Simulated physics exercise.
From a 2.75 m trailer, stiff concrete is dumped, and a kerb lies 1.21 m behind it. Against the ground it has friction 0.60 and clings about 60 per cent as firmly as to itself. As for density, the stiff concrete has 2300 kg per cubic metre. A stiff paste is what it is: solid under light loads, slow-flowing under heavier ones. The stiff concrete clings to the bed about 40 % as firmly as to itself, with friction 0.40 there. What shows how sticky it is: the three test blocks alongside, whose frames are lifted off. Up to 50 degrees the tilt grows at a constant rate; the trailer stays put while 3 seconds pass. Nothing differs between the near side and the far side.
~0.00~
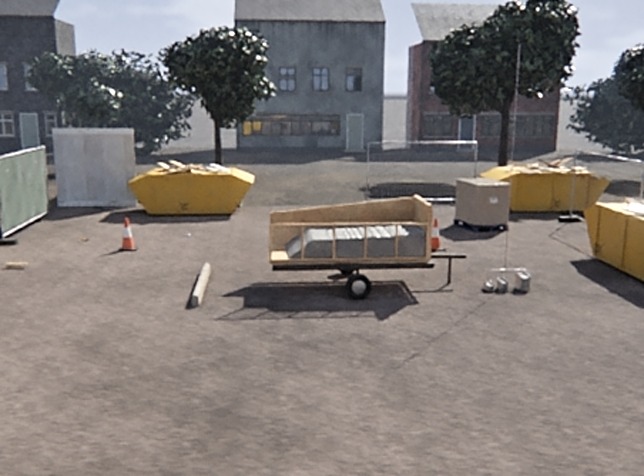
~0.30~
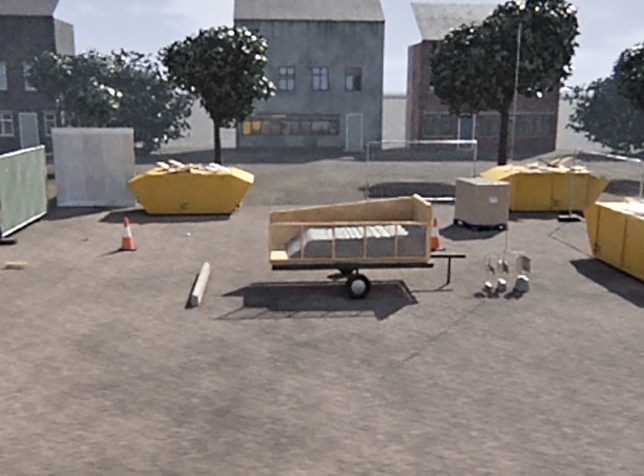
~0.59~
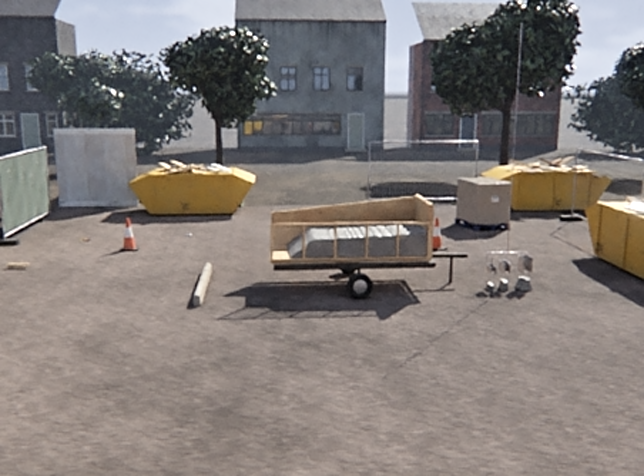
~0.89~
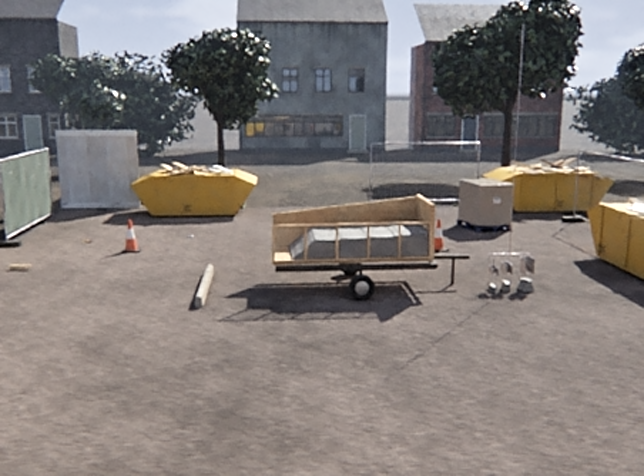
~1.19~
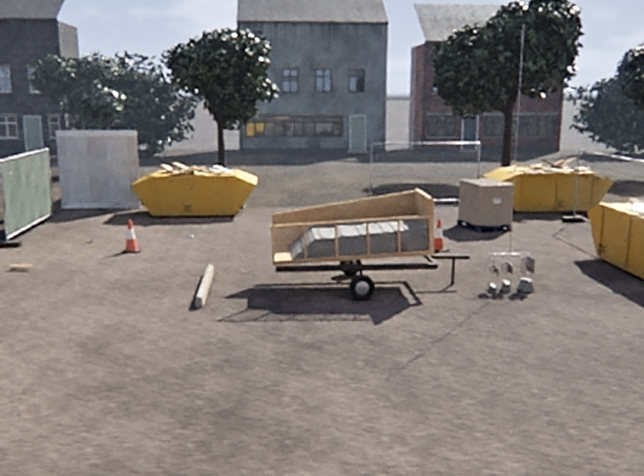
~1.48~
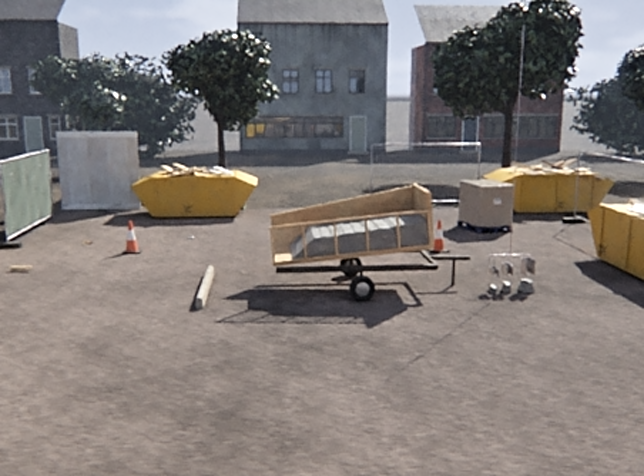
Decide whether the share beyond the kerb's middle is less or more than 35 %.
Share past the kerb's middle: Short of 35 %.
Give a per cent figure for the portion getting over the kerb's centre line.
The figure sits near 16 percent.
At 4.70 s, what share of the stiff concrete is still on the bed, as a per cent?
Something close to 35 in a hundred.
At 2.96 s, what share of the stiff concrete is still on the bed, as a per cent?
Roughly 100 %.
By 2.96 s, the tilt is 18 degrees, all is on the bed and 0 % past the kerb's middle.
By 4.70 s, the tilt is 33 degrees, 36 % is on the bed and 3 % past the kerb's middle.
By 6.44 s, the tilt is 48 degrees, none is on the bed and 17 % past the kerb's middle.
By 8.18 s, the tilt is 50 degrees, none is on the bed and 17 % past the kerb's middle.
By 9.88 s, at the end, the tilt is 50 degrees, none is on the bed and 17 % past the kerb's middle.
